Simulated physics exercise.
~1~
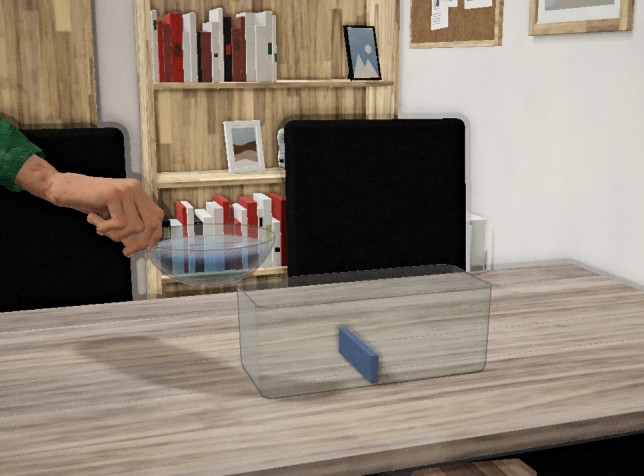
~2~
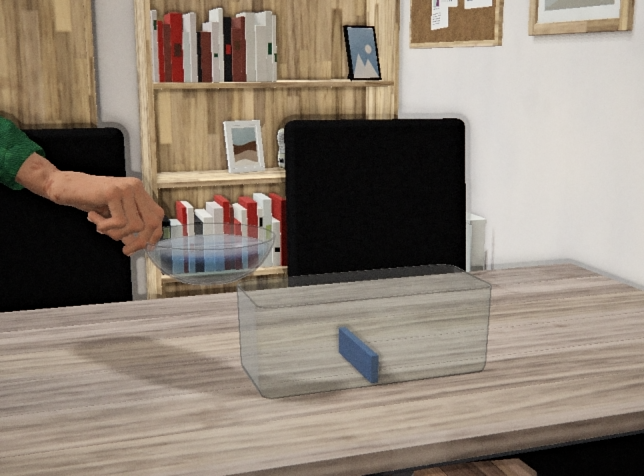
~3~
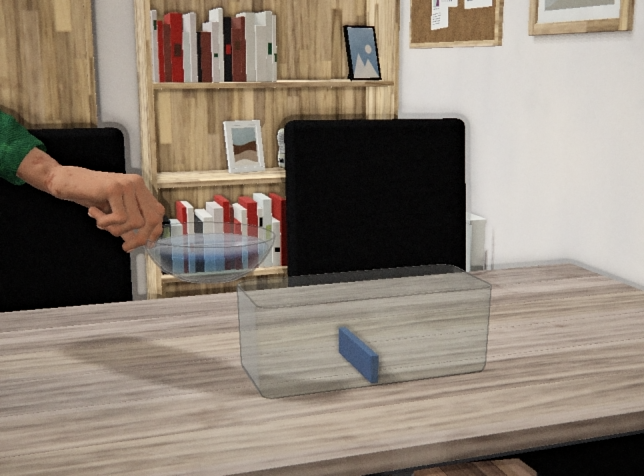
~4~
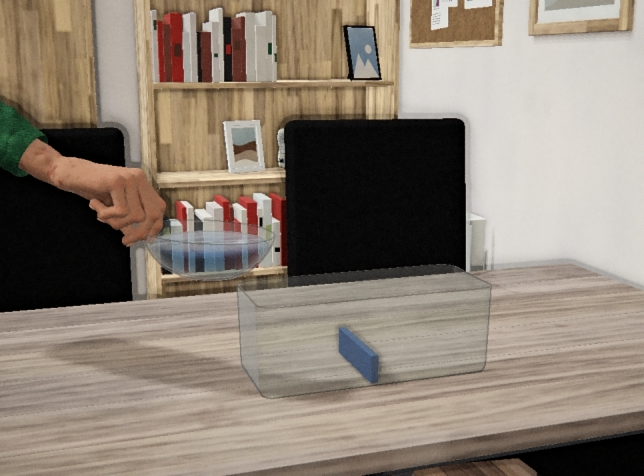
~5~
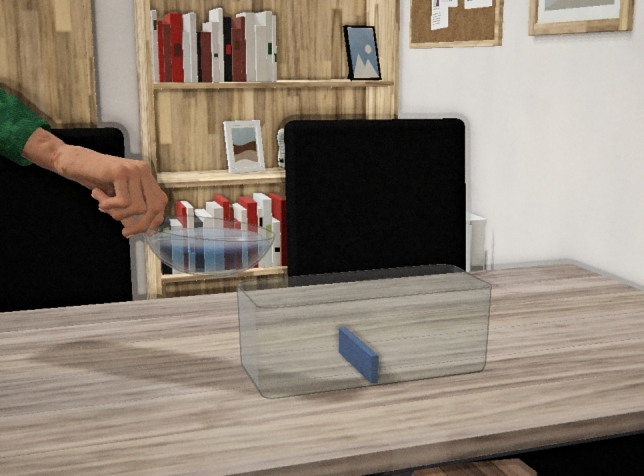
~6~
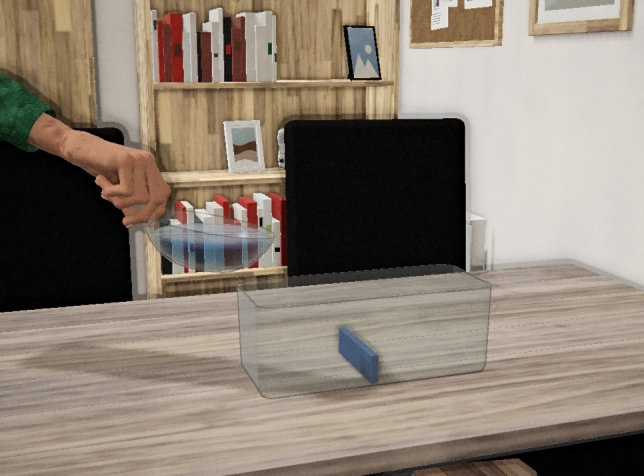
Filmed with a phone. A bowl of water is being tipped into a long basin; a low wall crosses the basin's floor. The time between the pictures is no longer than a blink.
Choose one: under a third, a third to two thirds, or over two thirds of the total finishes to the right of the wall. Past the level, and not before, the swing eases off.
Under a third finishes to the right of the wall.
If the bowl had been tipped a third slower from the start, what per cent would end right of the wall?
10 per cent or thereabouts.
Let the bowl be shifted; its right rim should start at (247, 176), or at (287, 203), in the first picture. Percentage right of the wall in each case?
10 and 70 per cent.
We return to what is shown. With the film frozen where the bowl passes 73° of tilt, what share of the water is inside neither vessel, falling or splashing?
Estimated at 50 per cent or so.
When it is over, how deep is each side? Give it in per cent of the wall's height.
Once still, it is 60 % on the left and 10 % on the right.
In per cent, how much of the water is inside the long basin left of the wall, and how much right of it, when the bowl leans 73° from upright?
So the left part has 25 percent, while the right part has 0.
A moment on, the bowl is tipped part way and 25 per cent is still to pour, 25 is left of the wall and 0 right of it.
Next, the bowl is tipped right over and 0 per cent is still to pour, 82 is left of the wall and 18 right of it.
Then the bowl is tipped right over and 0 per cent is still to pour, 81 is left of the wall and 19 right of it.
Later the bowl is tipped right over and 0 per cent is still to pour, 78 is left of the wall and 21 right of it.
At rest 78 per cent lies left of the wall, 21 right of it and 1 outside.
